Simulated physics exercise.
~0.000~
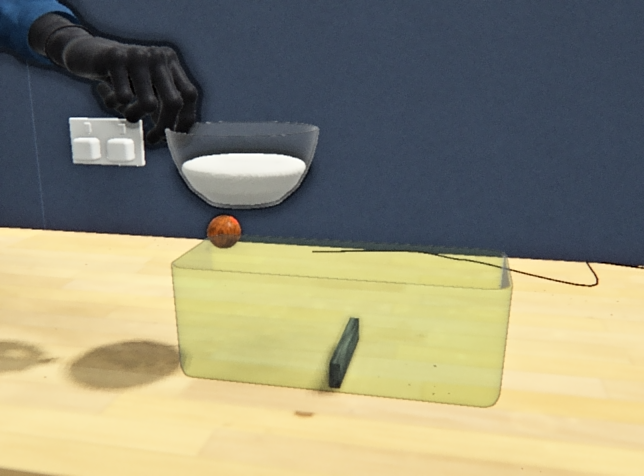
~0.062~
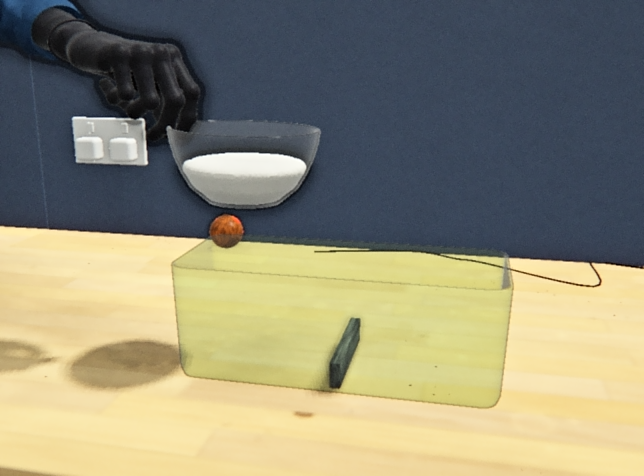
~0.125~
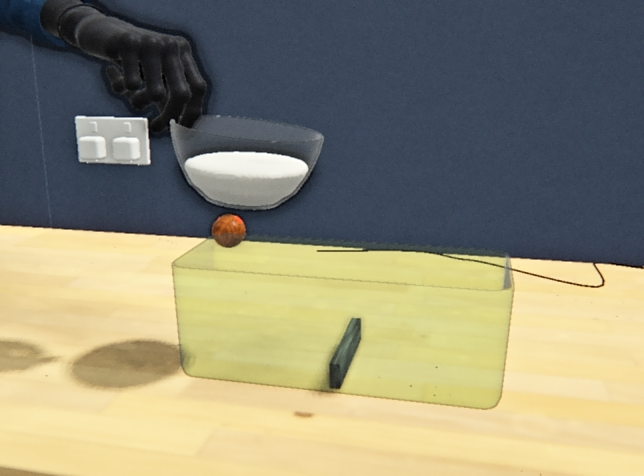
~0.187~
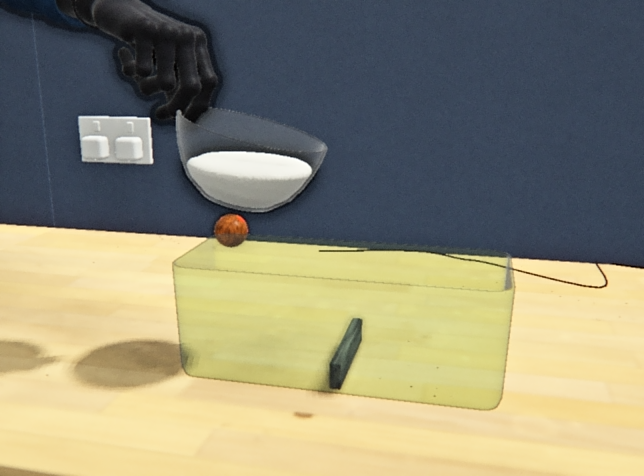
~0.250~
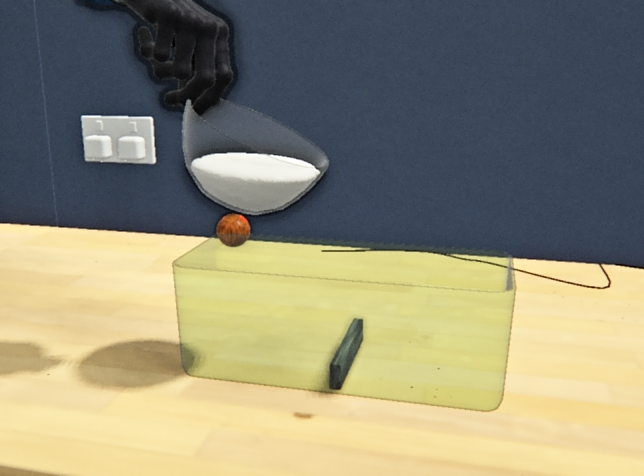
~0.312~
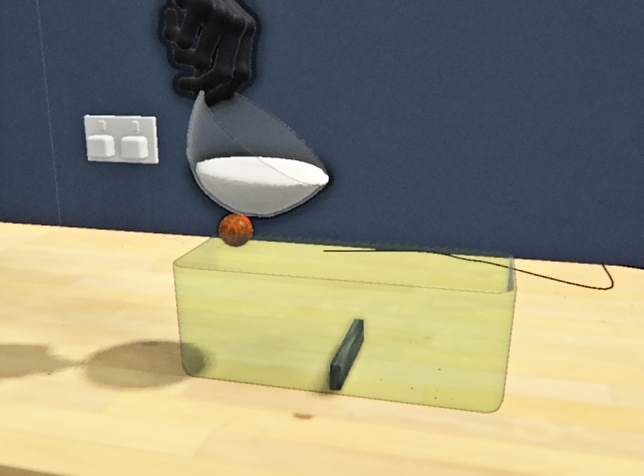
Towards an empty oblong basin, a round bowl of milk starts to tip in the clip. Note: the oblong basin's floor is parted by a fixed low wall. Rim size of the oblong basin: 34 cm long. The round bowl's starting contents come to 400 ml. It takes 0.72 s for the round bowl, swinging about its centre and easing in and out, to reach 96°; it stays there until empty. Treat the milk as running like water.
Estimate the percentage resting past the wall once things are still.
I would say roughly 52 percent.
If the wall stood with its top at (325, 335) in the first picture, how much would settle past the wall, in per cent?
Estimate: Close to 80 per cent.
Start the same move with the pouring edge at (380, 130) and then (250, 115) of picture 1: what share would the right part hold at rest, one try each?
90 and 15 %.
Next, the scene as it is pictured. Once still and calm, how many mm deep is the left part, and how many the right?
Depths: Left near 8 mm, right near 10 mm.
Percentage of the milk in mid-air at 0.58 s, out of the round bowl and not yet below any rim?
Around 22 percent.
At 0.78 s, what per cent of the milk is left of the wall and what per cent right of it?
Left roughly 44, right roughly 50.
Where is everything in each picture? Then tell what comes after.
It leans 0°; its right rim is at (316, 132); the milk meets the walls at (188, 160) and (306, 164); the oblong basin's rim runs from (192, 251) to (508, 271); the wall's top is at (346, 340), in the first frame.
It leans 2°; its right rim is at (317, 134); the milk meets the walls at (189, 160) and (306, 165), in the second frame.
It leans 7°; its right rim is at (320, 141); the milk meets the walls at (191, 158) and (308, 167), in the third frame.
It leans 15°; its right rim is at (323, 153); the milk meets the walls at (195, 157) and (312, 168), in the fourth frame.
It leans 26°; its right rim is at (325, 168); the milk meets the walls at (198, 159) and (319, 172), in the fifth frame.
It leans 38°; its right rim is at (323, 185); the milk meets the walls at (203, 161) and (323, 175); 1 per cent is over the edge, in the sixth frame.
By 0.58 s the tilt is 88° and 24 per cent is still to pour, 20 is left of the wall and 34 right of it.
By 0.78 s the tilt is 96° and 1 per cent is still to pour, 45 is left of the wall and 51 right of it.
By 0.99 s the tilt is 96° and 0 per cent is still to pour, 48 is left of the wall and 51 right of it.
By 1.22 s the tilt is 96° and 0 per cent is still to pour, 48 is left of the wall and 51 right of it.
At rest 48 per cent lies left of the wall, 52 right of it and 0 outside.
